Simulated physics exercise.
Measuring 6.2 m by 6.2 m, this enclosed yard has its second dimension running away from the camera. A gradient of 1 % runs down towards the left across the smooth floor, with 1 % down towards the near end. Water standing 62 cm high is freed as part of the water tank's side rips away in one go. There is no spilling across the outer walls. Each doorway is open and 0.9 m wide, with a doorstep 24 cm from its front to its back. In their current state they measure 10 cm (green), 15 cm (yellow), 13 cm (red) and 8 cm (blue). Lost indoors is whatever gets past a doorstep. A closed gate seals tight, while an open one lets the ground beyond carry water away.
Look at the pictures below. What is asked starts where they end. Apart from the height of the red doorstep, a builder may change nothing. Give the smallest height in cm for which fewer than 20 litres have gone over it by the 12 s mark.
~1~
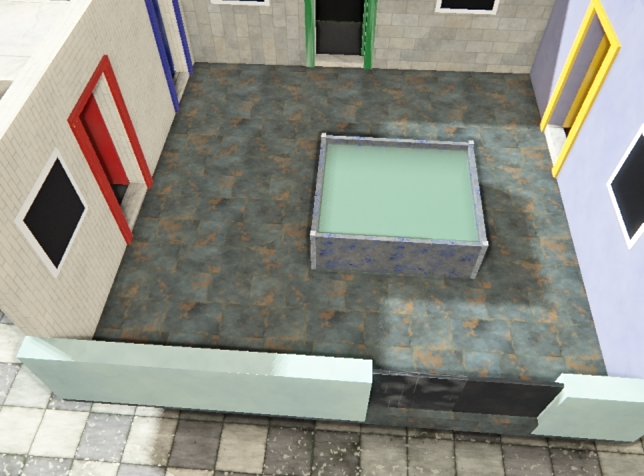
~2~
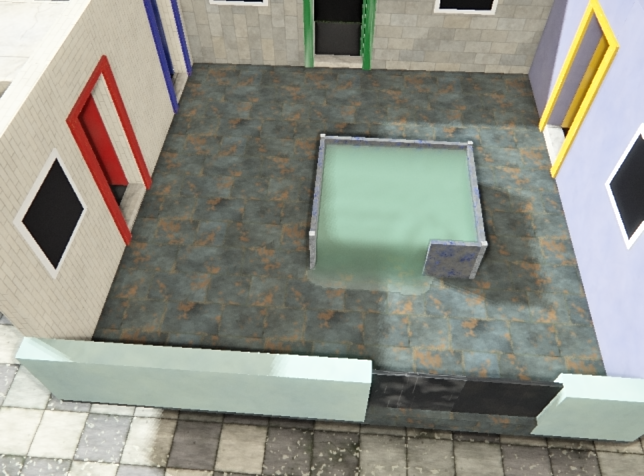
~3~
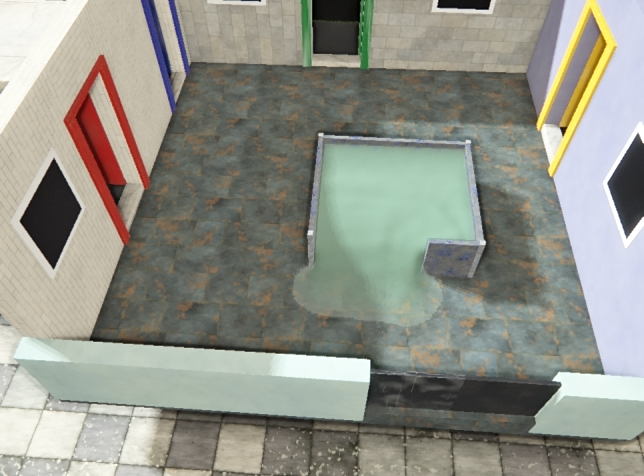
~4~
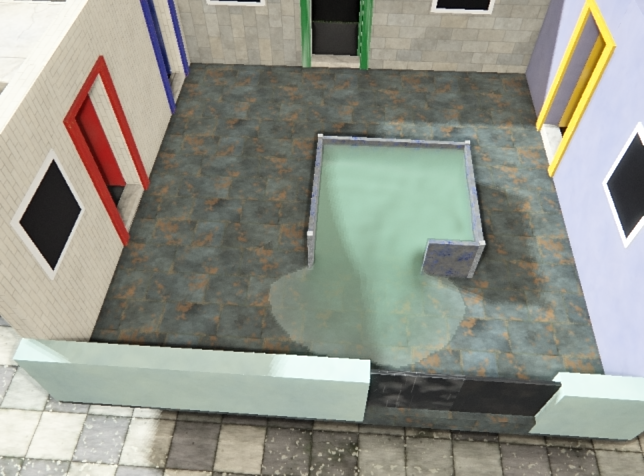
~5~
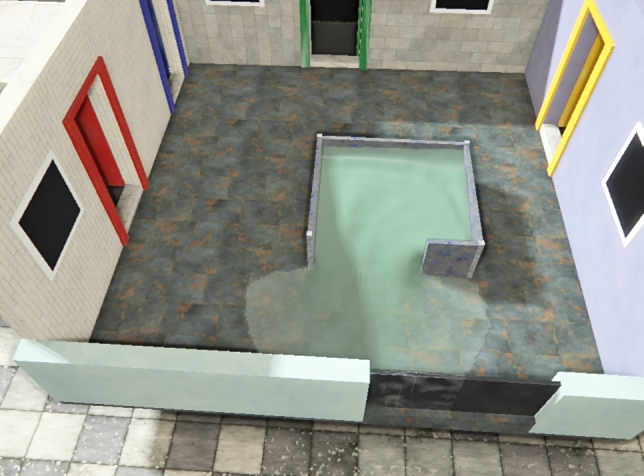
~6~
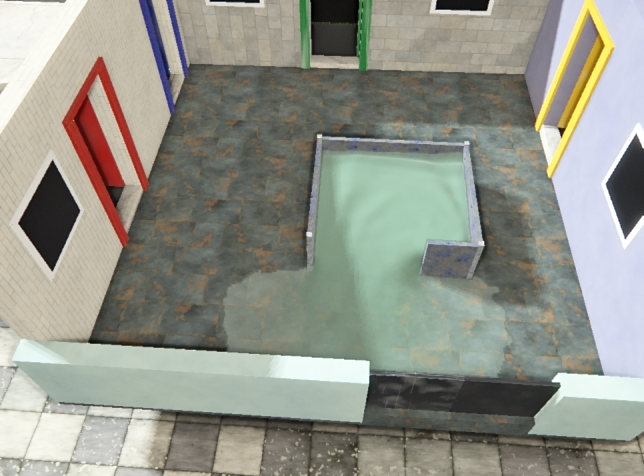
About 5.5 cm.
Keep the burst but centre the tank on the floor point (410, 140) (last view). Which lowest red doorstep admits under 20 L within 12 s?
A height near 6.0 cm.
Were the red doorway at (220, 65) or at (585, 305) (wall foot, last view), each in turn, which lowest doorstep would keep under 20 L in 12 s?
Roughly 9.0 cm for the first and 10.5 cm for the second.
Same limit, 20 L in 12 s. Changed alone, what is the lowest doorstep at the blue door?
For blue: Close to 7.0 cm.
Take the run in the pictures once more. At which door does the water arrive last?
Last: Green.
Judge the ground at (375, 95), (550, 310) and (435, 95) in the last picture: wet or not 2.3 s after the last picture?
In order: Untouched, soaked, untouched.
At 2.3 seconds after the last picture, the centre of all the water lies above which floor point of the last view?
Approximately (342, 289).
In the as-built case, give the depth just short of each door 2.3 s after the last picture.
At the green door the depth is 0 cm, at yellow 0 cm, at red 9 cm and at blue 0 cm.
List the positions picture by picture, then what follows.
In the first frame, the water tank at (397, 190) is whole and still, 62 cm deep; the red door at (119, 162) is dry.
In the second frame, the gap is at (370, 260), the front 0.3 m out at (326, 284); the back of the water tank holds 62 cm.
In the third frame, the gap is at (368, 260), the front 0.7 m out at (393, 319); the back of the water tank holds 62 cm.
In the fourth frame, water pours out at (368, 261) and has run 1.3 m, to (383, 359); about 9 cm deep outside, 60 cm at the back.
In the fifth frame, water pours out at (367, 261) and has run 1.7 m, to a hidden place; about 7 cm deep outside, 53 cm at the back.
In the sixth frame, the front is at a hidden place, 1.8 m from the gap at (367, 262); 4.5 m2 of floor is wet, 54 cm left at the back; the red door at (114, 164), 3.5 m from the gap, is still 2.5 m from the nearest water.
Then, 0.7 s after the last picture water covers 15 % of the floor, deepest (44 cm) near (337, 376); it has not reached the red door.
Then, 2.3 s after the last picture water covers 40 % of the floor, deepest (34 cm) near (77, 375); 9 cm at the red door, 0 litres in over its 13 cm doorstep.
Then, 11.3 s after the last picture water covers 100 % of the floor, deepest (12 cm) near (149, 177); 5 cm at the red door, 0 litres in over its 13 cm doorstep.
At the red door as built, the water peaked near 10 cm, 3.1 s after the last picture.
Run again over the same 12 s with other heights there, 26 litres in over 5 cm, 16 litres over 6 cm. The limit of 20 litres is kept from about 5.5 cm up.
